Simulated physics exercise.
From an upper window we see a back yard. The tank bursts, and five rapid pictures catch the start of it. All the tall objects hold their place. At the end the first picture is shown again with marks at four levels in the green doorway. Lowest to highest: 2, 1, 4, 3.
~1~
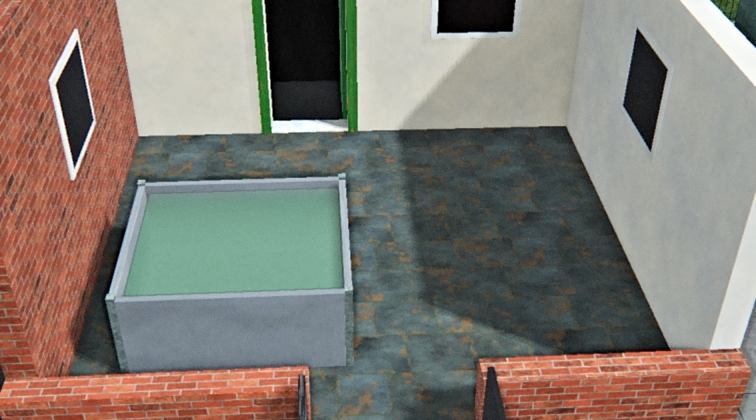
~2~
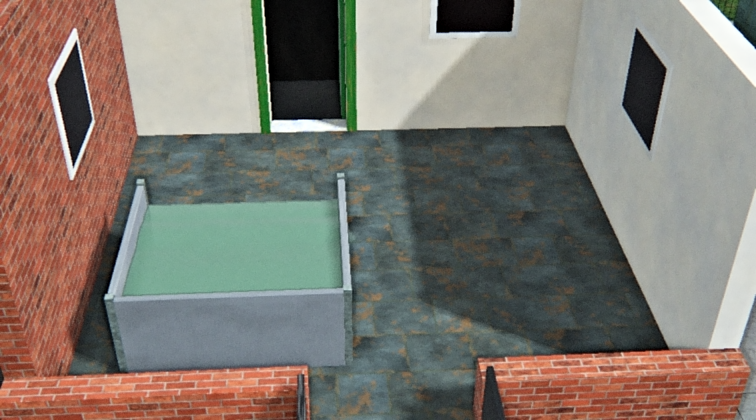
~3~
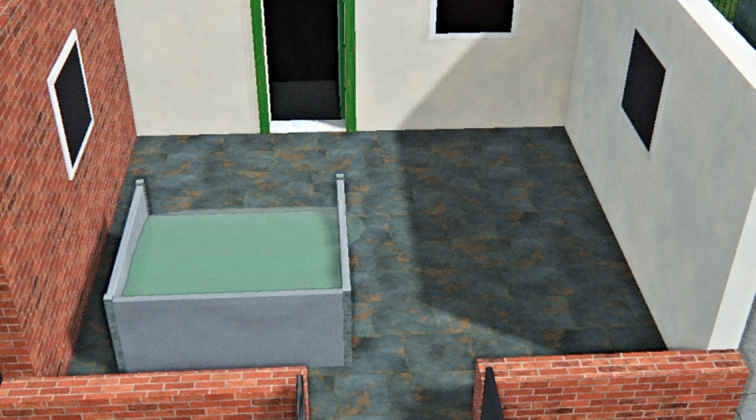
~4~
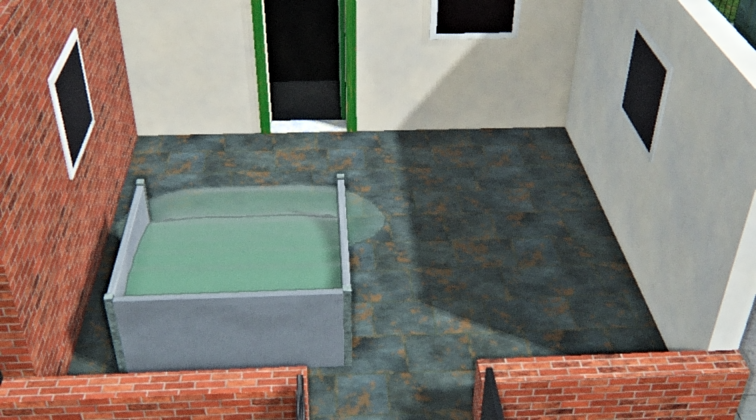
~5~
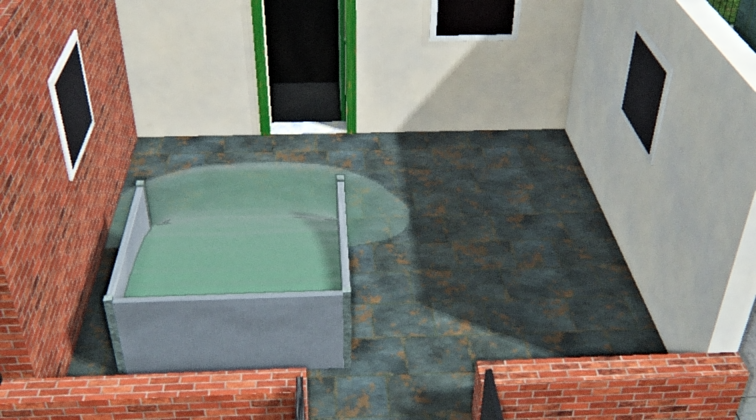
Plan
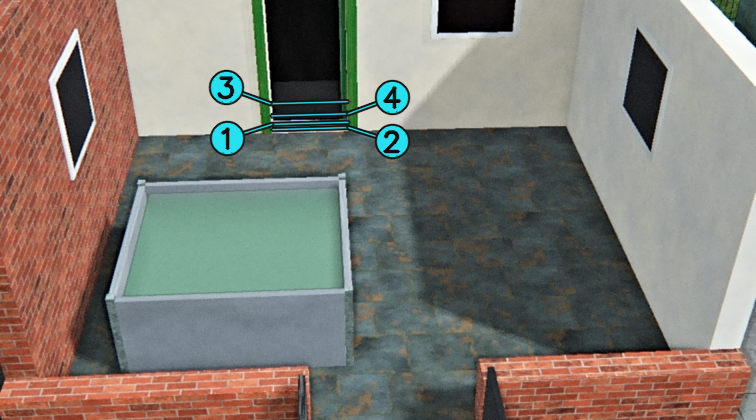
Green water pours out of the tank's open back and spreads across the dark yard floor.
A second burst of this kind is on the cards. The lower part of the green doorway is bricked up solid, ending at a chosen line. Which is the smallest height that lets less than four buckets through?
The limit is 3.
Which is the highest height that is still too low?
4.
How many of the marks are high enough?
One of them.
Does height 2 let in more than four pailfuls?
Yes, that goes wrong.
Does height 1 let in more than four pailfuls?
Yes.
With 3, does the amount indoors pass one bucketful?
No.
On the marked copy, 1 at (310, 123); 2 at (310, 128); 3 at (309, 102); 4 at (309, 114); from the bottom up 2, 1, 4, 3.
Choosing 1, dozens of bucketfuls pour in.
Choosing 2, dozens of bucketfuls pour in.
Choosing 3, a splash gets over, under a bucket.
Choosing 4, about 10 bucketfuls get in.
